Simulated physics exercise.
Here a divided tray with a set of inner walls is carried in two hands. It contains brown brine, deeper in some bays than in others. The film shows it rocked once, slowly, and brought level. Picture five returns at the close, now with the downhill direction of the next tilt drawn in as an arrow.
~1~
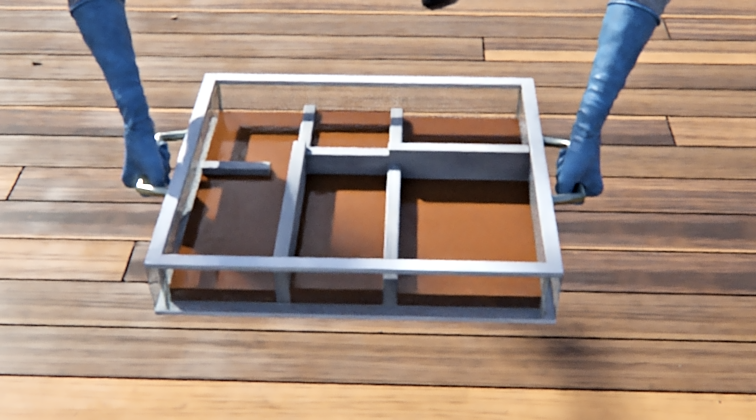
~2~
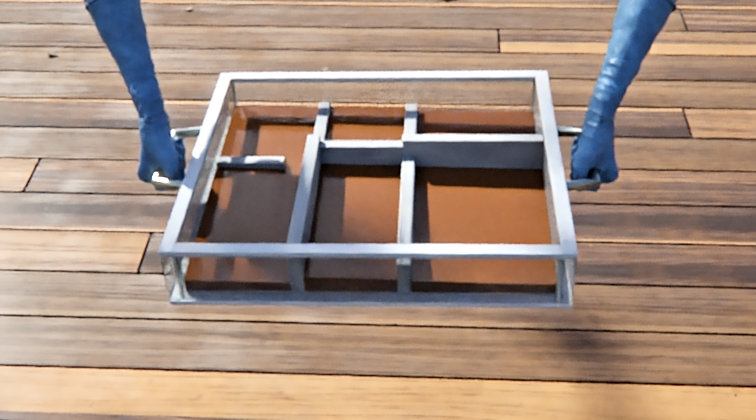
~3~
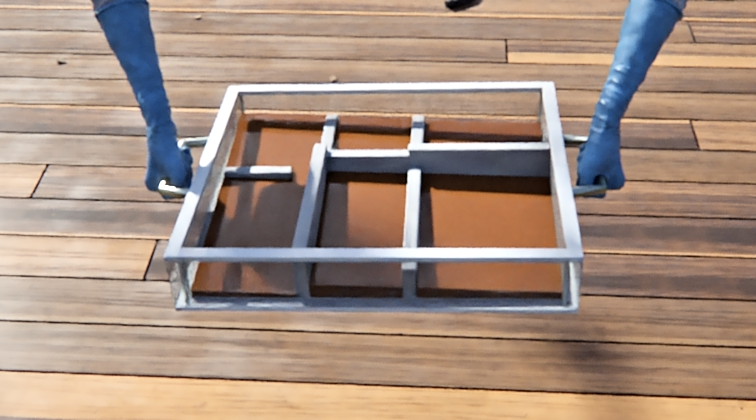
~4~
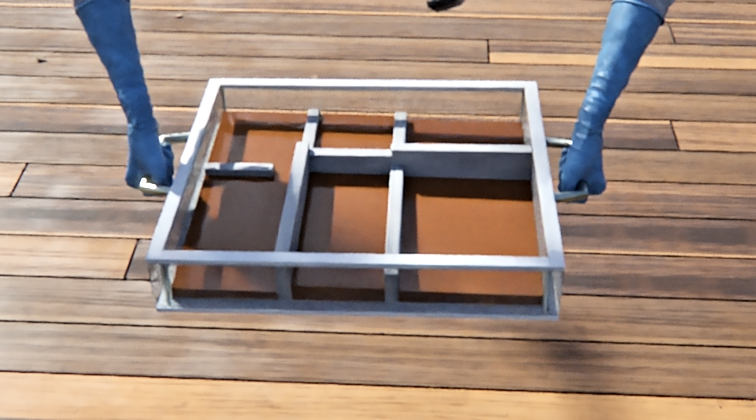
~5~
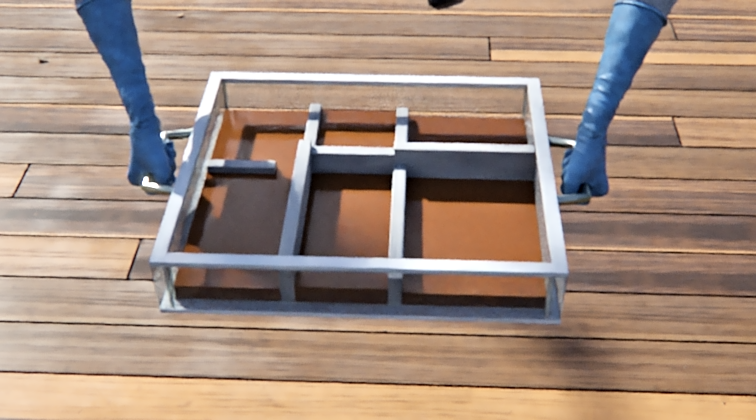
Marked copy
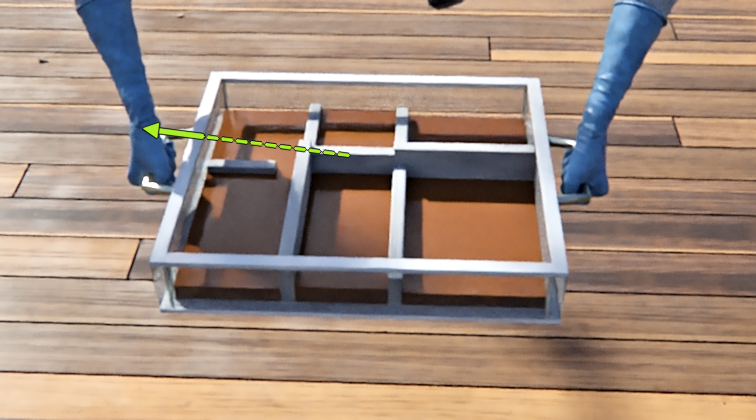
At first, two blue-gloved hands hold a metal-framed tray, divided by inner walls and containing brown liquid, level above a wooden plank floor. The hands tilt it slightly down toward the back left, shifting it a little to the right, then ease it back leftward and bring it level again.
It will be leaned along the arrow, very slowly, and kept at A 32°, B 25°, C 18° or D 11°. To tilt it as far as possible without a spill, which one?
I would pick slope C.
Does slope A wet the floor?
Yes, it does.
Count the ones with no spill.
Two.
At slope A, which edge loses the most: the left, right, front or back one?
The left rim.
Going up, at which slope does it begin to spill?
That is slope B.
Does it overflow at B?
Yes.
The arrow ends at (148, 129).
If A is chosen, about 36 % goes over the rim.
If B is chosen, about 5 % goes over the rim.
If C is chosen, nothing spills; the front middle bay holds the most.
If D is chosen, nothing spills; the front right bay holds the most.
